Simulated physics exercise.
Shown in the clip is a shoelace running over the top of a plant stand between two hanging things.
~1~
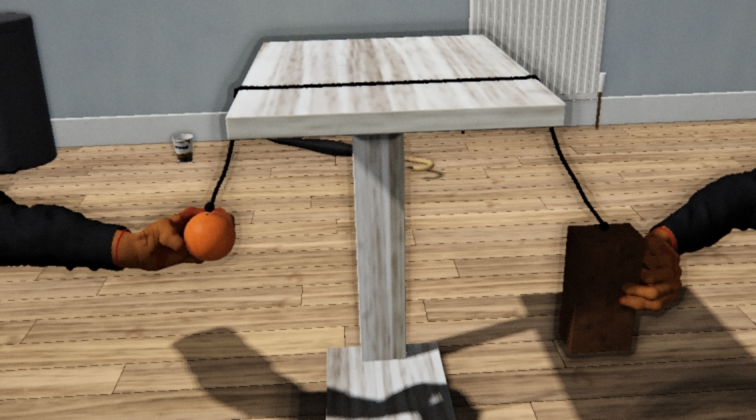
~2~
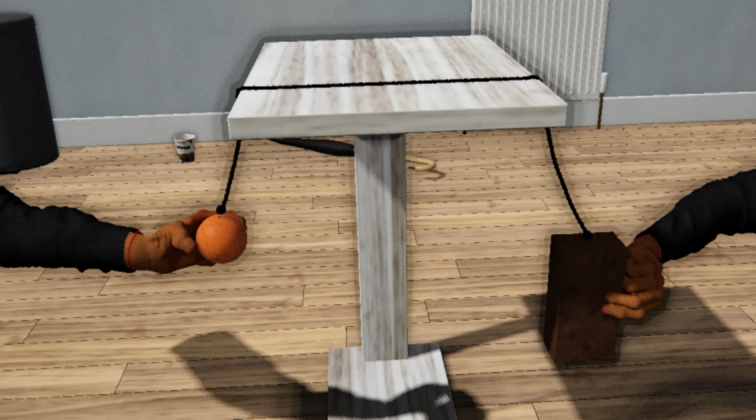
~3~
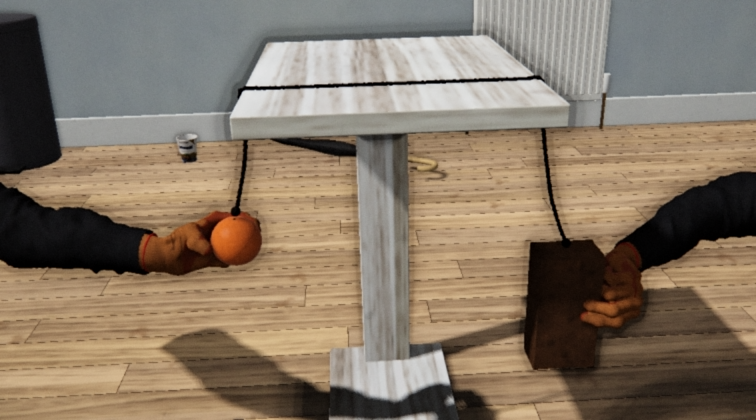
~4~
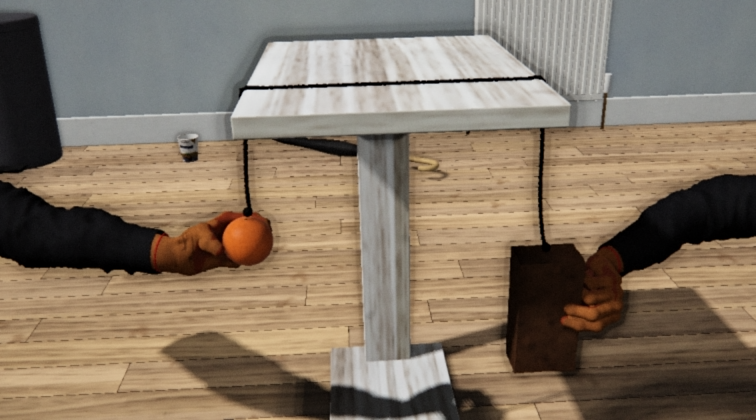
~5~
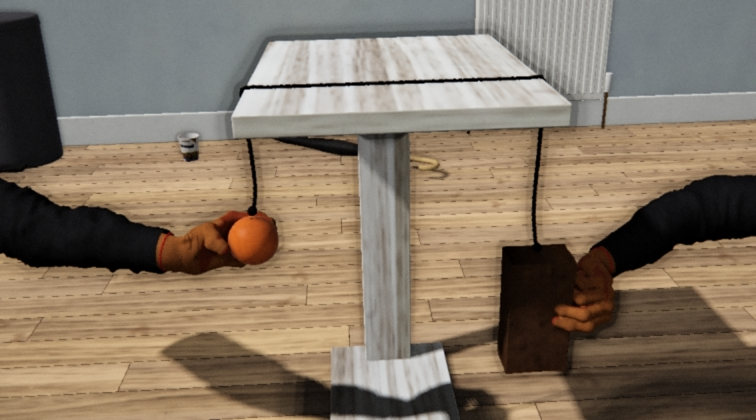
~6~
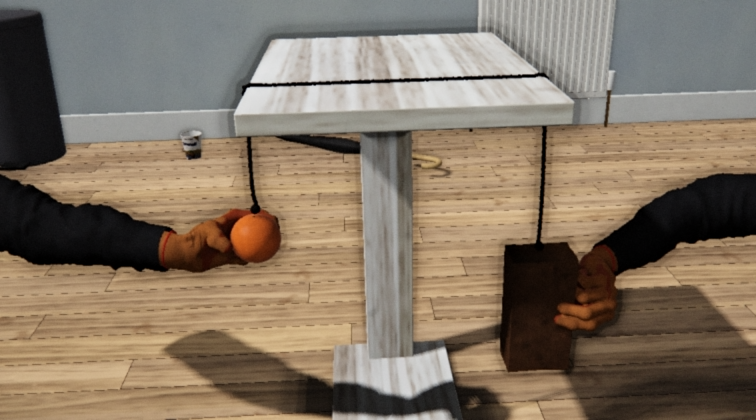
Two dark-sleeved arms in orange gloves reach in from either side of a pale wooden stand in a room with a plank floor and blue-grey wall, seen from slightly above. The left hand holds an orange and the right a dark brown brick, joined by a black cord across the stand's top. Both hands move inward, the brick shifting farther left, then stay nearly still.
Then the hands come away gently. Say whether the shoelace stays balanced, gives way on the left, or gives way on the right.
Rightward motion.
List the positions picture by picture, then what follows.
In the first frame, left orange (210, 236); right brick (600, 289); shoelace over the top (419, 82).
In the second frame, left orange (222, 239); right brick (583, 298).
In the third frame, left orange (236, 241); right brick (562, 305).
In the fourth frame, left orange (248, 241); right brick (543, 309).
In the fifth frame, left orange (253, 241); right brick (535, 310).
In the sixth frame, left orange (256, 238); right brick (537, 308); shoelace over the top (427, 80).
Then, 0.86 s past the final frame, left orange pulled up onto the top near (423, 51); right brick down on the floor.
Then, 1.42 s past the final frame, left orange at the same height near (612, 219); right brick down on the floor.
When it is over, left orange down on the floor; right brick down on the floor. The shoelace runs down on the right.
